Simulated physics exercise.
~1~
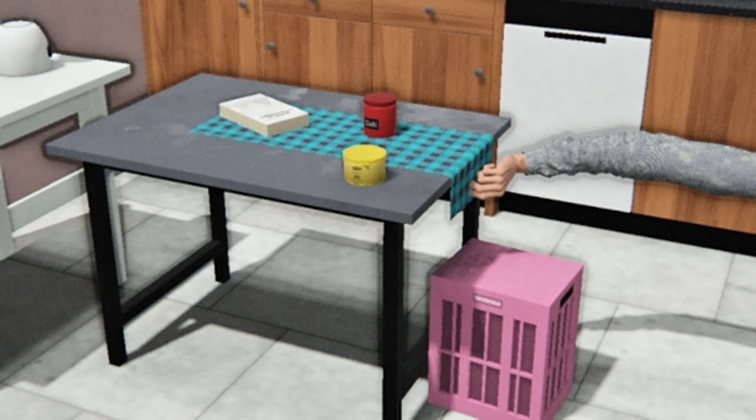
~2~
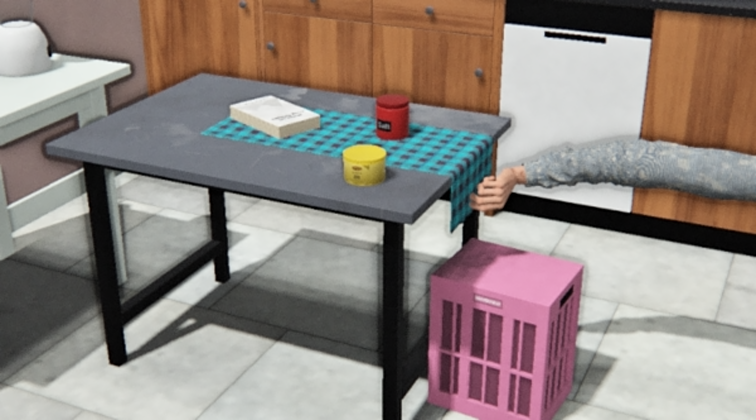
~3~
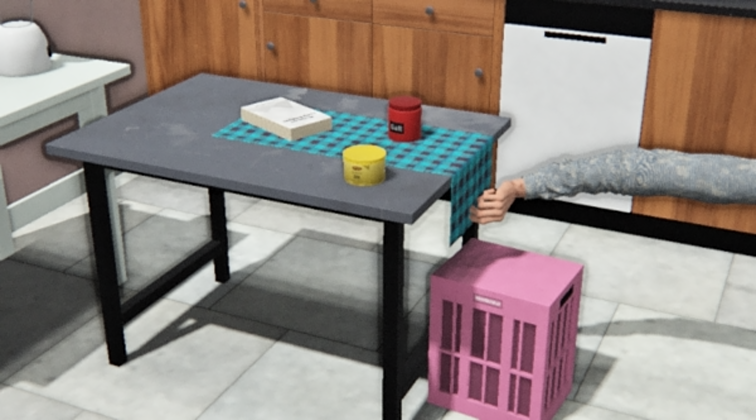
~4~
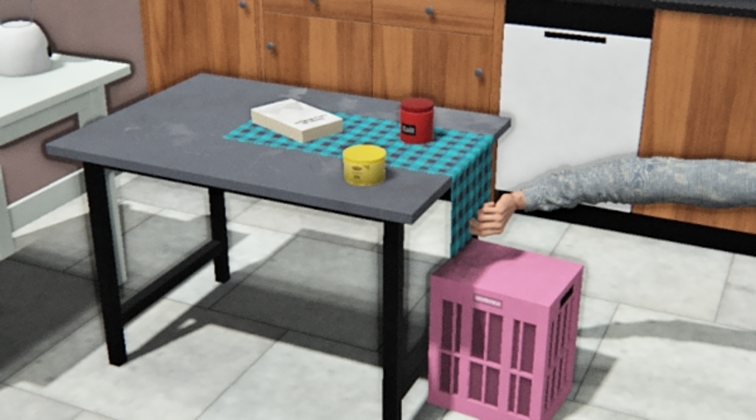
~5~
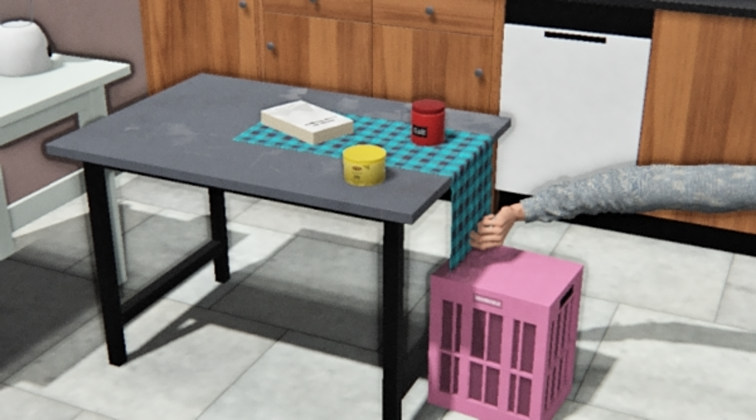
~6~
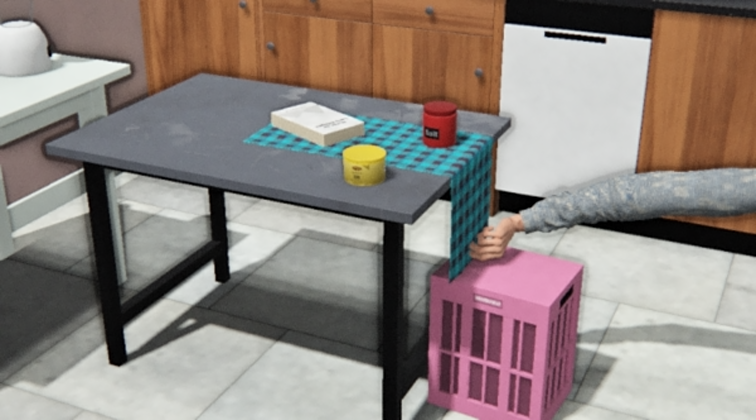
A hand in a grey sleeve, reaching in from the right, grips the end of a turquoise checked cloth hanging over the right edge of a dark grey table in a kitchen, seen from slightly above by a still camera. A white book lies on the cloth's far left part, a red jar stands nearer the edge, and a yellow tub sits in front. The hand draws the cloth steadily down, and the book and jar ride slowly rightward with it. The tub never moves. Finally the hem reaches the pink crate below, with the jar near the edge but still on the table, alongside the book and tub.
